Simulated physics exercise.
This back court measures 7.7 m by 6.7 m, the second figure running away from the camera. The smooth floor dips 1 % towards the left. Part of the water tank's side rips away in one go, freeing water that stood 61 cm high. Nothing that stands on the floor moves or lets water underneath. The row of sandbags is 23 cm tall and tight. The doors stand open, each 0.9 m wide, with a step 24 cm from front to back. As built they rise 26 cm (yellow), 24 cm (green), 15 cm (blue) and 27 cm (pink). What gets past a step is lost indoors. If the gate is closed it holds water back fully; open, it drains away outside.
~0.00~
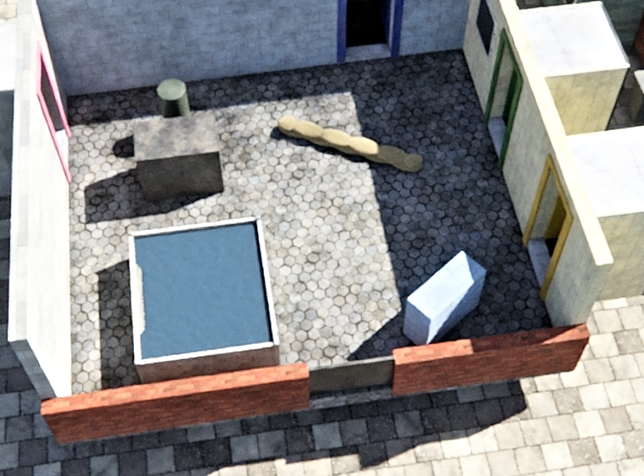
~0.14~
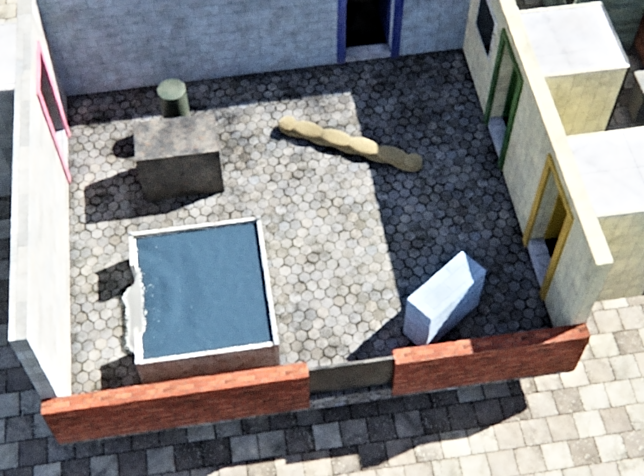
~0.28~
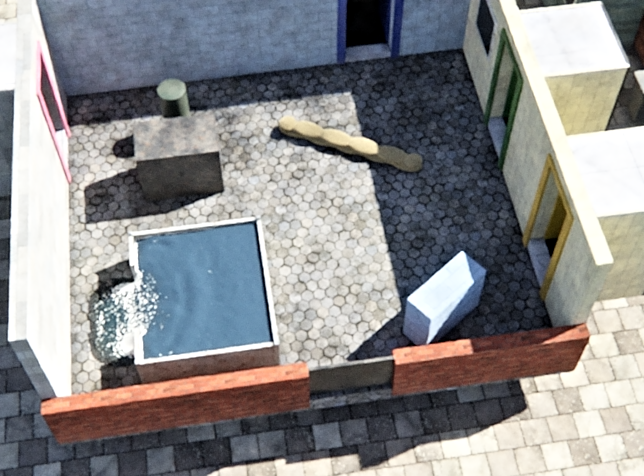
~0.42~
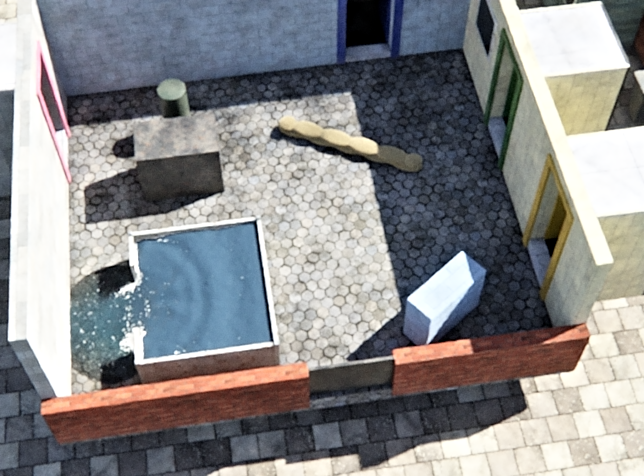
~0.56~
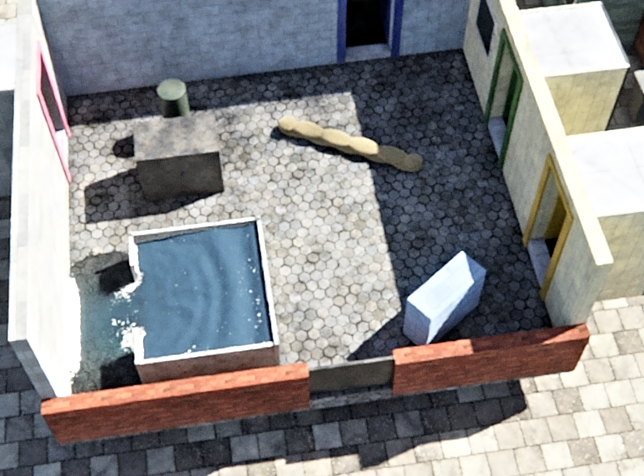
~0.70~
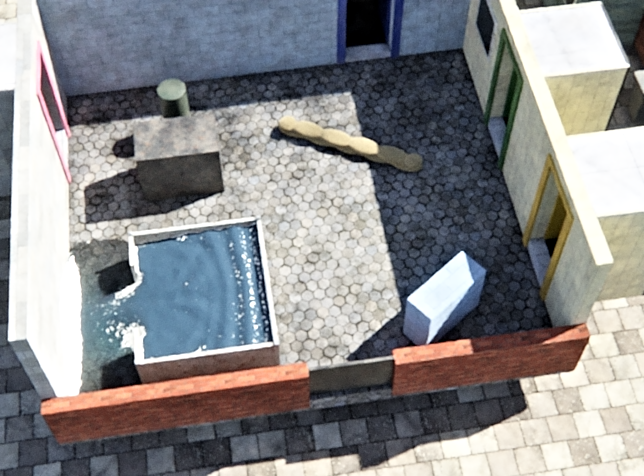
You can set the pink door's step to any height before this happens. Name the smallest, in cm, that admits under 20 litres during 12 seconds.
About 10.5 cm.
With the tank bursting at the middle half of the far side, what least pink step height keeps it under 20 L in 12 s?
About 6.5 cm.
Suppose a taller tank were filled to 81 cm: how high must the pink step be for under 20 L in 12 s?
Then roughly 14.0 cm.
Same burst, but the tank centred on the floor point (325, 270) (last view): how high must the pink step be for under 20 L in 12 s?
About 10.5 cm.
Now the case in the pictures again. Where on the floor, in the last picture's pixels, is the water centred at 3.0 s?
Around (167, 294).
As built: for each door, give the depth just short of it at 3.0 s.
In cm: Yellow 0, green 0, blue 0, pink 5.
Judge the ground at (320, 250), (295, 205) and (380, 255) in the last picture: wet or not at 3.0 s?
In turn: Not reached, dry, dry.
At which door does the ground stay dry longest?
It is the green one.
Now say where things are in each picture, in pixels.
The water tank at (201, 289) is whole and still, 61 cm deep; the pink door at (55, 121) is dry, in the first picture.
The gap is at (141, 311), the front 0.3 m out at (128, 350); the back of the water tank holds 61 cm, in the second picture.
Water pours out at (141, 312) and has run 0.8 m, to (94, 341); about 10 cm deep outside, 61 cm at the back, in the third picture.
The gap is at (141, 312), the front 1.2 m out at (71, 361); the back of the water tank holds 61 cm, in the fourth picture.
The front is at (72, 388), 1.3 m from the gap at (141, 312); 2.4 m2 of floor is wet, 58 cm left at the back, in the fifth picture.
The gap is at (141, 311), the front 1.5 m out at a hidden place; the back of the water tank holds 52 cm; the pink door at (55, 121), 3.7 m from the gap, is still 2.1 m from the nearest water, in the sixth picture.
After 1.4 s water covers 10 % of the floor, deepest (52 cm) near (72, 420); it has not reached the pink door.
After 3.0 s water covers 30 % of the floor, deepest (35 cm) near (72, 409); 5 cm at the pink door, 0 litres in over its 27 cm step.
After 12.0 s water covers 95 % of the floor, deepest (11 cm) near (72, 420); 10 cm at the pink door, 0 litres in over its 27 cm step.
At the pink door as built, the water arrived by 1.6 s and peaked near 14 cm at 8.0 s.
Run again over the same 12 s with other heights there, 36 litres in over 9 cm, 8 litres over 12 cm. The limit of 20 litres is kept from about 10.5 cm up.
